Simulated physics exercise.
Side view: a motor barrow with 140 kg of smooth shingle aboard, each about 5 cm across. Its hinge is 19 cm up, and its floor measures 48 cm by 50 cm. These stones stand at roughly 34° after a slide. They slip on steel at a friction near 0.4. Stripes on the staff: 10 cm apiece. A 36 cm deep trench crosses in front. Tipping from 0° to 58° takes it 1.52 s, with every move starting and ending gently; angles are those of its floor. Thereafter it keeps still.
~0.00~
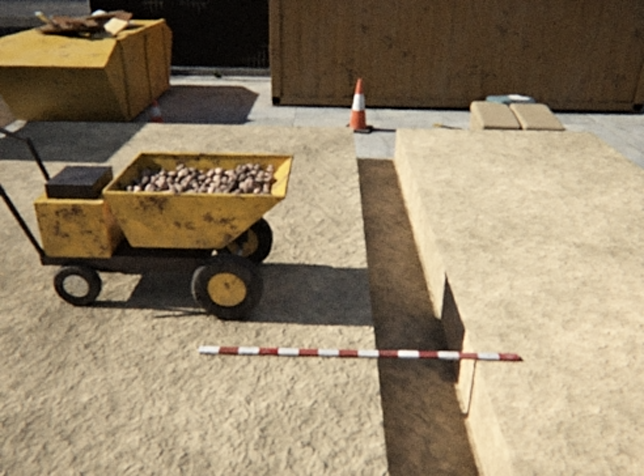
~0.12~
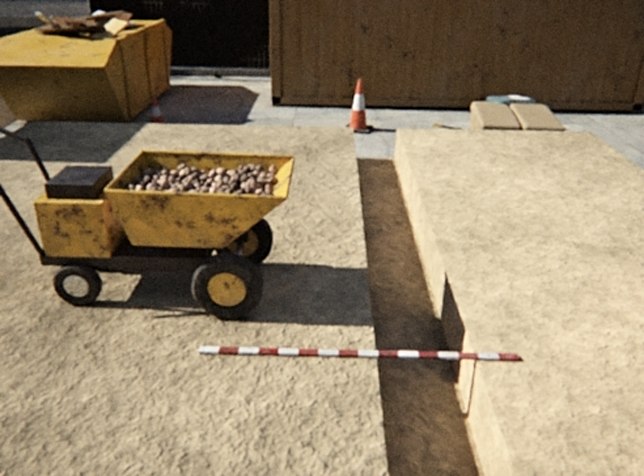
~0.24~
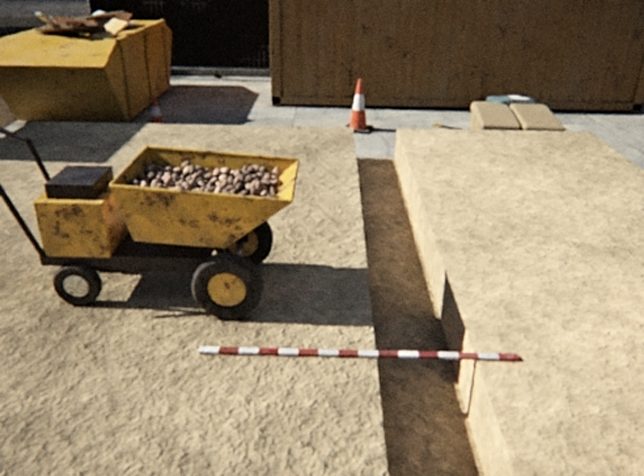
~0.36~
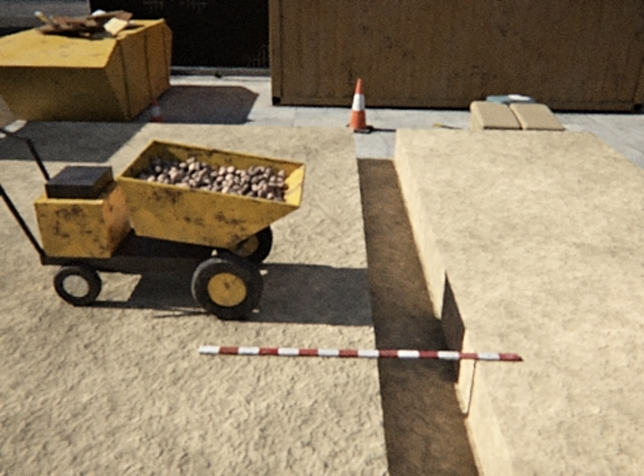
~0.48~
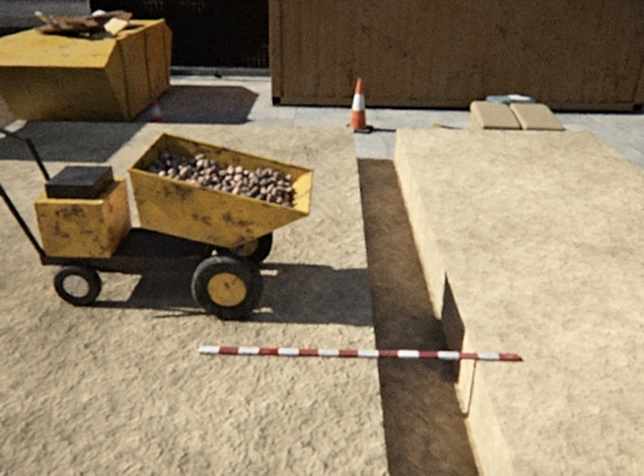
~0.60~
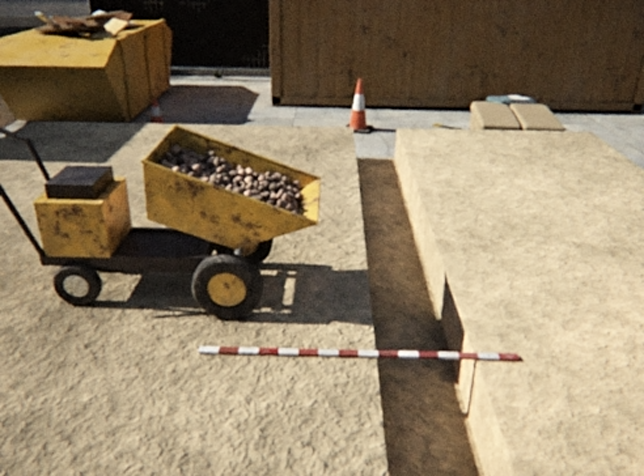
At the start, a yellow motor barrow full of smooth stones stands with its skip level, left of a narrow trench crossed by a red-and-white striped staff. The skip then begins to tilt towards the right, slowly at first, its back rising and its front lip lowering until it slopes clearly, stones still aboard.
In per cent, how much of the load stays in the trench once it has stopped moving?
I would say about 88 per cent.
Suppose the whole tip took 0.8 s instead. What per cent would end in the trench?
Trench share: Approx. 90%.
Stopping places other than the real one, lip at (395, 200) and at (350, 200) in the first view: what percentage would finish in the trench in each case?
It comes to about 50 and 95 in a hundred.
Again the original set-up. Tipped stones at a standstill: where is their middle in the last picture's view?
The middle should be near (402, 334).
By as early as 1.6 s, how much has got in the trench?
Some 20 per cent.
After 1.1 s the floor is at 49°; 100 % in the skip; the foremost stones are at (336, 250).
After 1.6 s the floor is at 58°; 67 % in the skip, 14 % short of the trench, 19 % in the trench; the foremost stones are at (416, 337).
After 2.0 s the floor is at 58°; 36 % in the skip, 13 % short of the trench, 51 % in the trench; the foremost stones are at (444, 334).
After 3.9 s the floor is at 58°; 0 % in the skip, 12 % short of the trench, 88 % in the trench; the foremost stones are at (444, 335).
